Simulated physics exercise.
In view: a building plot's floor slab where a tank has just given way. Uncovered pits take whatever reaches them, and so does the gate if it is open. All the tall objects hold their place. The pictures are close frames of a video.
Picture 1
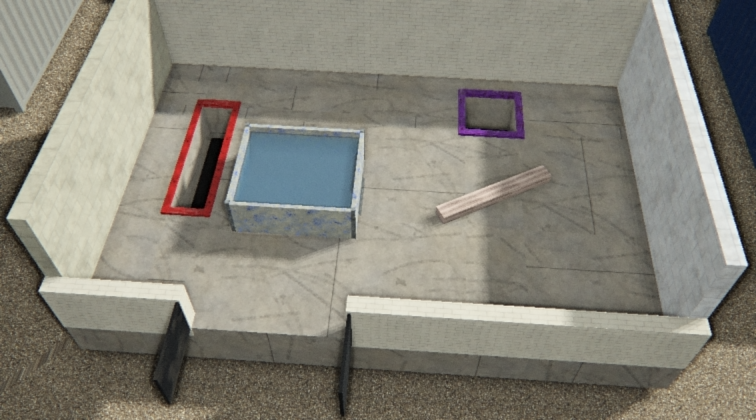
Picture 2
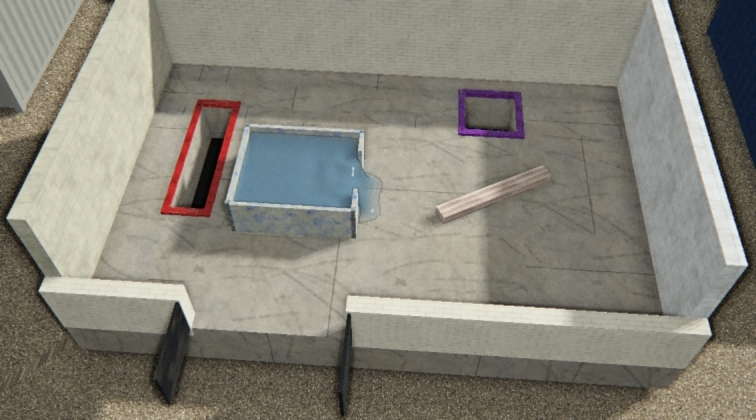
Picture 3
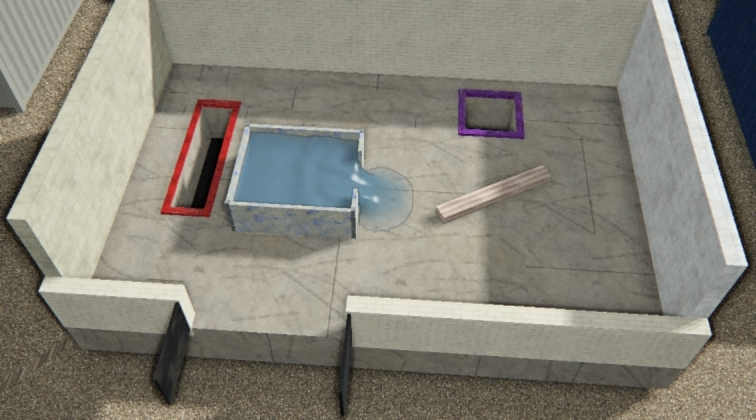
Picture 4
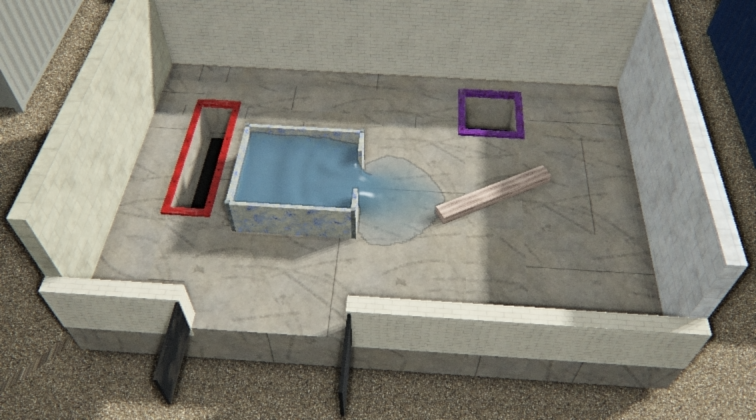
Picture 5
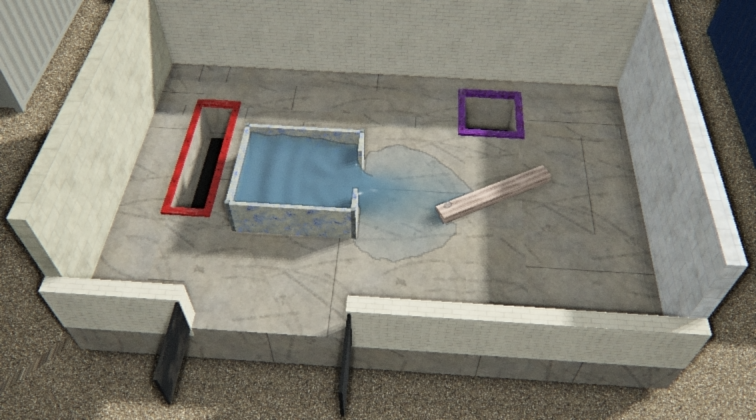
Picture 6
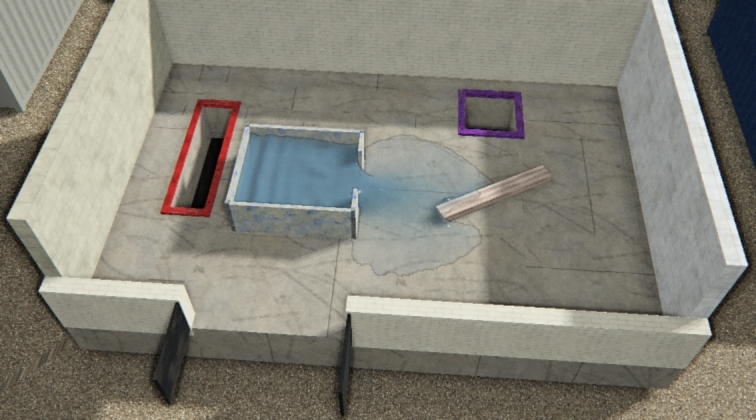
Water sits still in a raised tank on a walled floor slab, then pours through a gap in the tank's right side. It fans out across the slab in a widening pool, reaches the near end of a pale beam, and spreads around it while the beam stays in place.
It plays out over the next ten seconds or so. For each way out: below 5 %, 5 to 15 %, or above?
One by one: The gate takes not even 5 %; the purple pit takes from 5 to 15 %; the red pit takes not even 5 %.
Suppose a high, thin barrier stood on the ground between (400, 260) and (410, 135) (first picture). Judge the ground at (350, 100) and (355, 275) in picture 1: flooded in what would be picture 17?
In that order: Covered, wet.
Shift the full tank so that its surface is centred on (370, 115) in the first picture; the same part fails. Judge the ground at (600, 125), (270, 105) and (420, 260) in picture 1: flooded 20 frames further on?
As listed: Flooded, dry, no water.
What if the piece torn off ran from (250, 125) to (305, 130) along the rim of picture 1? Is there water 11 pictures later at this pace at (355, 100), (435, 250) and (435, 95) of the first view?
One after the other: Awash, no water, wet.
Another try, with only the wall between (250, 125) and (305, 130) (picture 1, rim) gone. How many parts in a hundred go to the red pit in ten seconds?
Roughly, in per cent: Red 10.
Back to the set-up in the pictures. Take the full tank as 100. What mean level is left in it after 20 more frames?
Some 40 per cent.
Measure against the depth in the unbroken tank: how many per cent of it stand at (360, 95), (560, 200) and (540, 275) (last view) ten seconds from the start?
Roughly 4, 10 and 8 per cent, in turn.
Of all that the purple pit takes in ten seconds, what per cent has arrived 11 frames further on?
I make it 15 per cent.
A moment on, water covers 20 % of the floor; the gate 0 %, the purple pit 0 %, the red pit 0 %.
Next, water covers 35 % of the floor; the gate 0 %, the purple pit 2 %, the red pit 0 %.
Then, water covers 40 % of the floor; the gate 0 %, the purple pit 4 %, the red pit 0 %.
Later, water covers 50 % of the floor; the gate 0 %, the purple pit 7 %, the red pit 0 %.
In the end, water covers 70 % of the floor; the gate 1 %, the purple pit 9 %, the red pit 0 %.
